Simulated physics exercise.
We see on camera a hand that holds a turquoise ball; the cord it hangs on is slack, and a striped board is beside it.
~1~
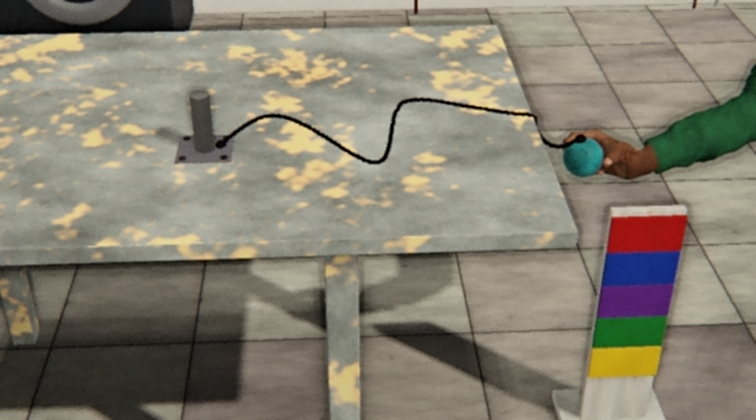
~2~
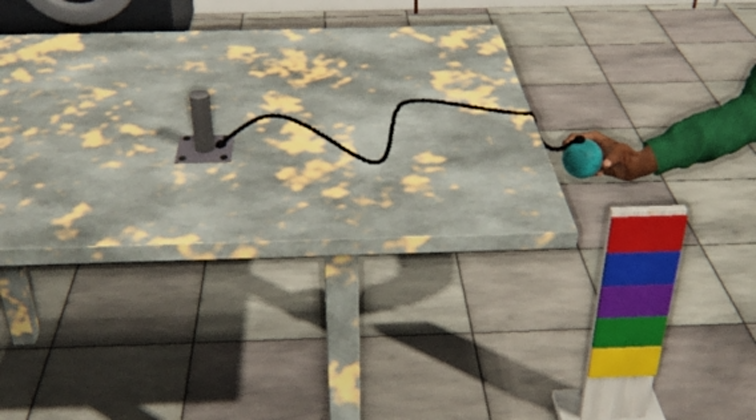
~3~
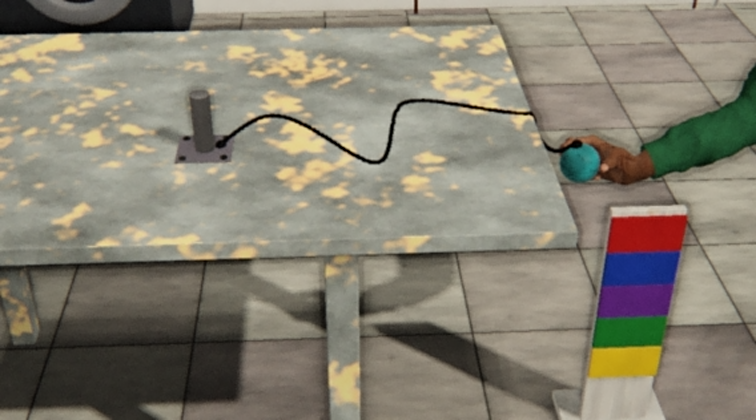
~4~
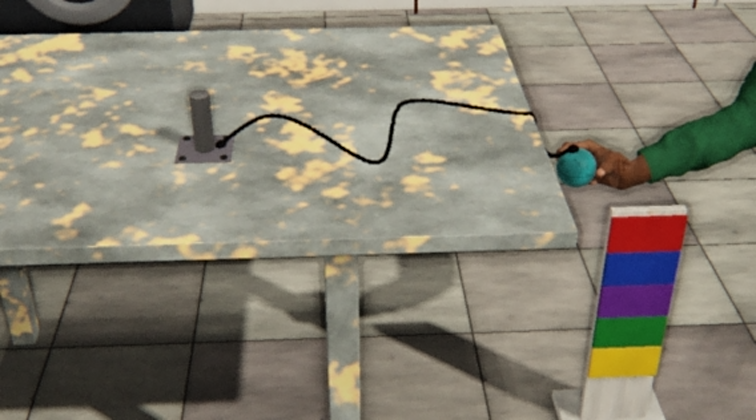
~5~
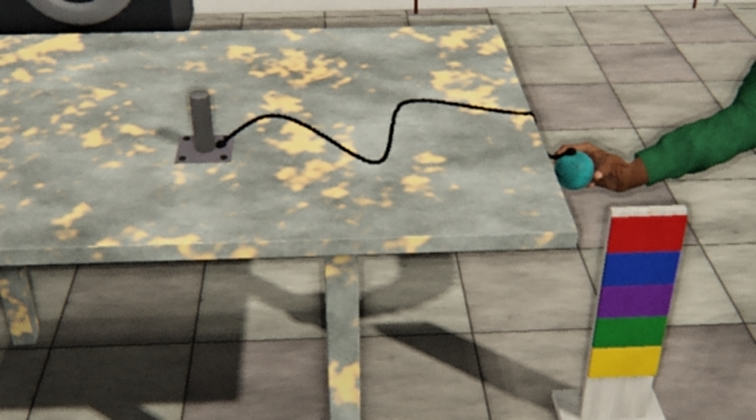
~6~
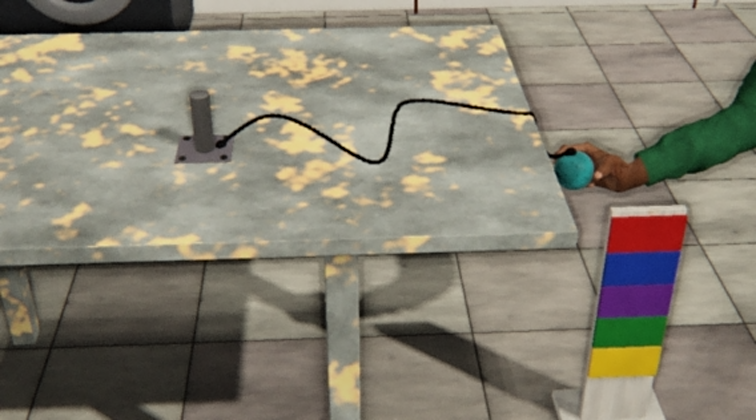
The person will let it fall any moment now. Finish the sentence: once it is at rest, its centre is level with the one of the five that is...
Green.
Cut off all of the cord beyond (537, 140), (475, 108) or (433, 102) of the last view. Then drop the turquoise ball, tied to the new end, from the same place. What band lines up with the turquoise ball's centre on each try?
Try 1: Purple. Try 2: Red. Try 3: No band.
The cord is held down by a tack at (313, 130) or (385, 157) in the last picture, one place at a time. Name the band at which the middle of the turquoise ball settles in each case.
Results, in sequence: Purple / blue.
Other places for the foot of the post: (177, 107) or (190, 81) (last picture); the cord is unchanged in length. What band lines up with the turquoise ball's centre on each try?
Taking the two spots in turn: Purple, then purple.
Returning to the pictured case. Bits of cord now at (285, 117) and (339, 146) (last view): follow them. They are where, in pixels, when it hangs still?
Point one: (318, 140); point two: (400, 133).
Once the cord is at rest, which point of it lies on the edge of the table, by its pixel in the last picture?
That point sits at about (393, 119).
Soon after, ball near (536, 318); level with purple.
After that, ball near (501, 340); level with green.
In the end, ball near (514, 339); level with green. Its middle rests at the green band.
